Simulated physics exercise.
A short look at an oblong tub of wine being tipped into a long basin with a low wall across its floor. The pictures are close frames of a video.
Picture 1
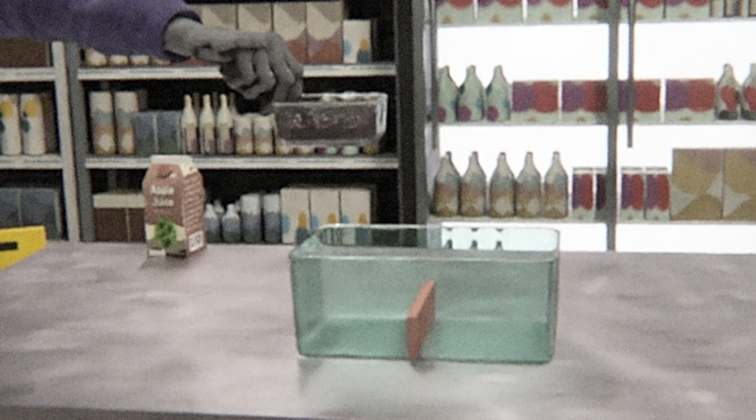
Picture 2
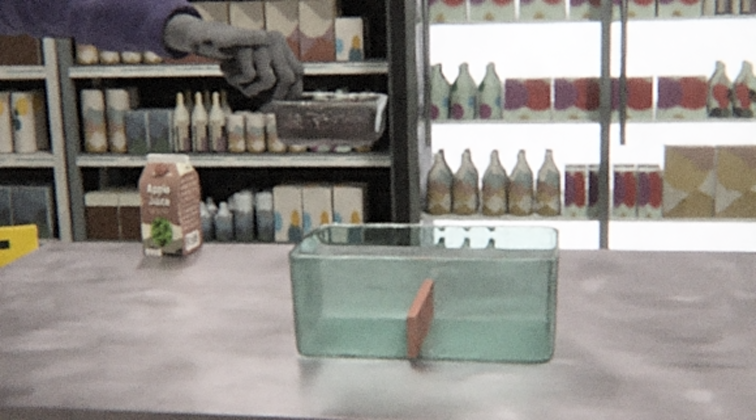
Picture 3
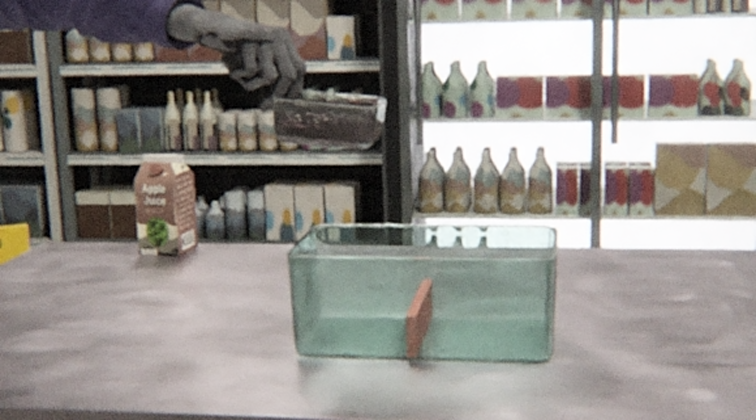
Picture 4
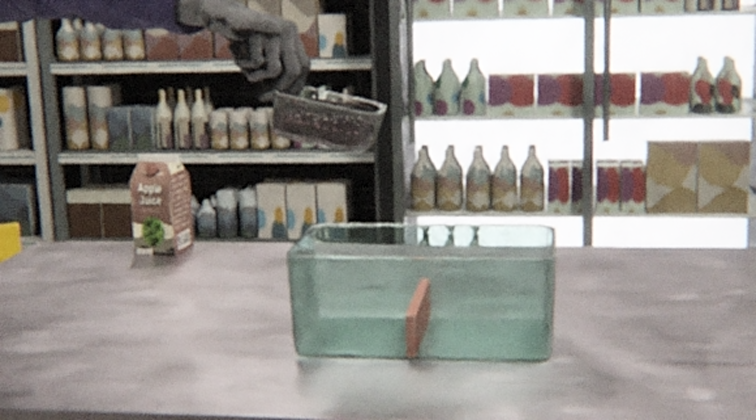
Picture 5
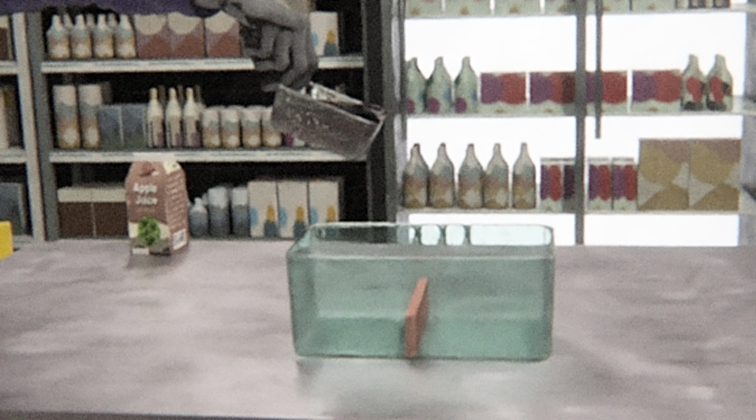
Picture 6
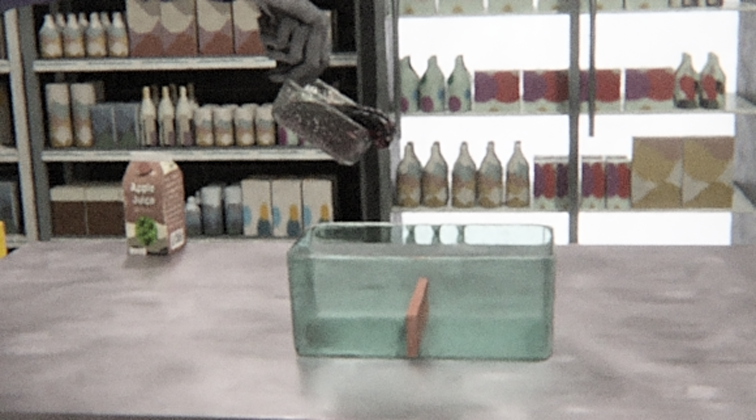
In a shop with stocked shelves behind a grey counter, the view is from the front at about counter height, drifting slightly sideways. A long, clear greenish basin with a low reddish wall across its floor sits near the centre, with a brown apple juice carton to the left. Above, a grey-looking hand in a purple sleeve holds a small, dark oblong tub, tilting it steadily down to the right.
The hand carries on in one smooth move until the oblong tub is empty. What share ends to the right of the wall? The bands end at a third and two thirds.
The share right of the wall is over two thirds.
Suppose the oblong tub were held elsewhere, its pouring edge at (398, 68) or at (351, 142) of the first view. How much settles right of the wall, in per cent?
In turn 85 and 5 in a hundred.
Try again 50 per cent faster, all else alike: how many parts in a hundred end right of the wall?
It comes to 70 per cent or so.
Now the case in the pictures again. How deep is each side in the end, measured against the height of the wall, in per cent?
Some 10 per cent left and 20 right.
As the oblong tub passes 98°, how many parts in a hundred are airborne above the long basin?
Near 25 %.
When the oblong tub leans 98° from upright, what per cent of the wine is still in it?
It comes to 5 per cent or so.
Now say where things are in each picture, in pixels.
It leans 0°; its right rim is at (381, 101); the wine meets the walls at (285, 106) and (380, 105); the long basin's rim runs from (304, 242) to (558, 245); the wall's top is at (422, 299), in the first frame.
It leans 1°; its right rim is at (381, 101); the wine meets the walls at (284, 105) and (380, 105), in the second frame.
It leans 6°; its right rim is at (381, 105); the wine meets the walls at (284, 104) and (380, 107), in the third frame.
It leans 13°; its right rim is at (381, 112); the wine meets the walls at (283, 103) and (380, 108), in the fourth frame.
It leans 23°; its right rim is at (380, 120); the wine meets the walls at (282, 103) and (380, 113); 4 per cent is over the edge, in the fifth frame.
It leans 34°; its right rim is at (379, 131); the wine meets the walls at (282, 103) and (372, 116); 12 per cent is over the edge, in the sixth frame.
A moment on, the tilt is 98° and 7 per cent is still to pour, 4 is left of the wall and 62 right of it.
Next, the tilt is 117° and 0 per cent is still to pour, 23 is left of the wall and 74 right of it.
Then the tilt is 117° and 0 per cent is still to pour, 24 is left of the wall and 75 right of it.
Later the tilt is 117° and 0 per cent is still to pour, 24 is left of the wall and 75 right of it.
In the end 24 per cent lies left of the wall, 75 right of it and 1 outside.
